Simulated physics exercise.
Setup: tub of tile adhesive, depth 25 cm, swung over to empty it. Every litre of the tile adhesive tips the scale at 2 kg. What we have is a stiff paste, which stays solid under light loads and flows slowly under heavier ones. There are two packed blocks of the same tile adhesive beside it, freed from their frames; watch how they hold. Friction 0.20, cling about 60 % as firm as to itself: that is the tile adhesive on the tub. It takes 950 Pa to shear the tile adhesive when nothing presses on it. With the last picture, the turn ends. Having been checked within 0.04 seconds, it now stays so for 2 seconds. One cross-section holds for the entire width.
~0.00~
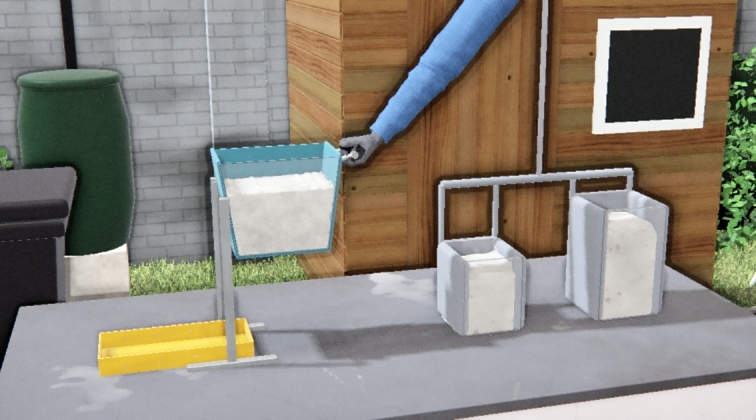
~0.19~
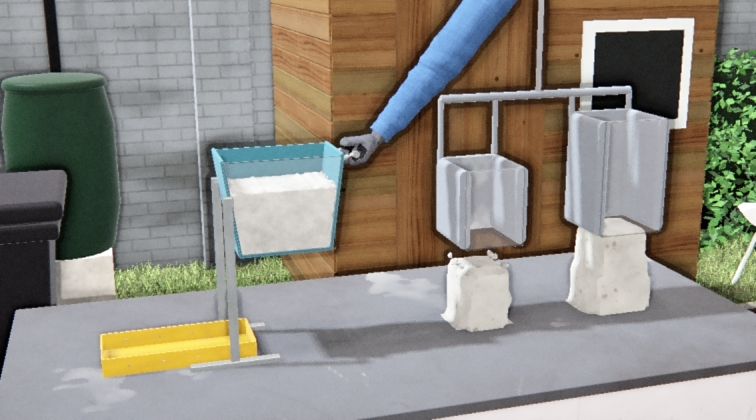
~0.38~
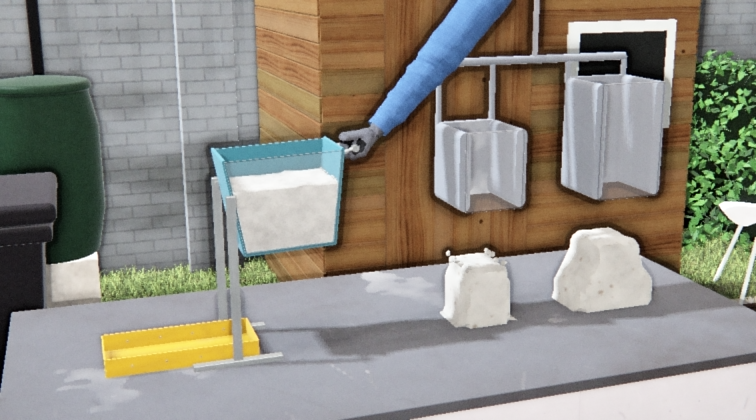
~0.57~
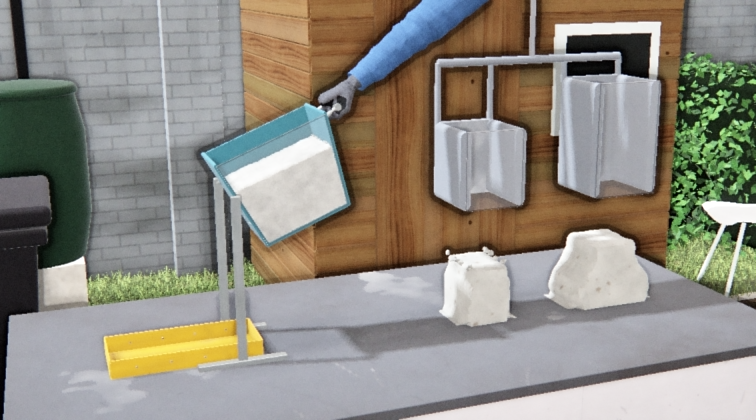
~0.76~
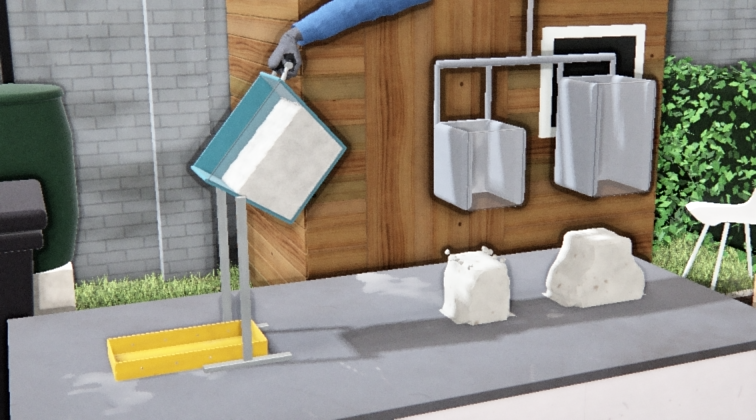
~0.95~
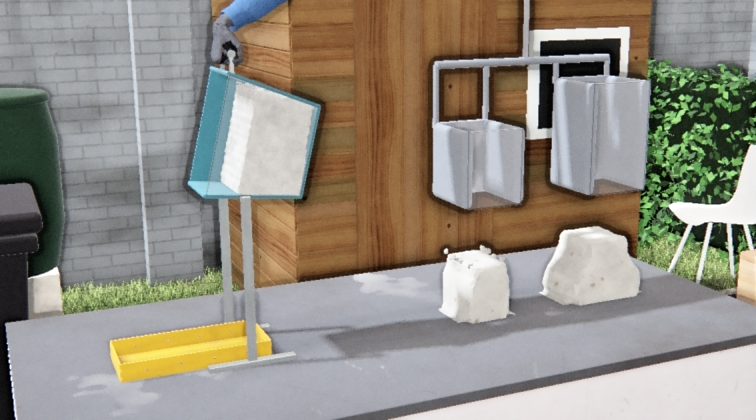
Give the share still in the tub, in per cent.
100 %.
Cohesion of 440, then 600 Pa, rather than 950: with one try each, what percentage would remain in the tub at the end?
It'd be some 70 percent the first time and some 75 percent the second.
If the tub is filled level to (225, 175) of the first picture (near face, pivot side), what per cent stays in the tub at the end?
Roughly 65 per cent would still be in the tub at the end.
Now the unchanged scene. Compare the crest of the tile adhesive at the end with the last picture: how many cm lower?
About 7 cm.
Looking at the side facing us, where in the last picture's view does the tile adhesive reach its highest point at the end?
On the near face, the top ends up close to (277, 117).
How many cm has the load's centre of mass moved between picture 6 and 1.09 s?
Shift: Roughly 3 cm.
After 1.09 s, the tub is at 76 degrees and holds 100 %.
After 1.26 s, the tub is at 76 degrees and holds 100 %.
After 1.43 s, the tub is at 76 degrees and holds 100 %.
After 1.60 s, the tub is at 76 degrees and holds 100 %.
After 2.95 s, the tub is at 76 degrees and holds 100 %.
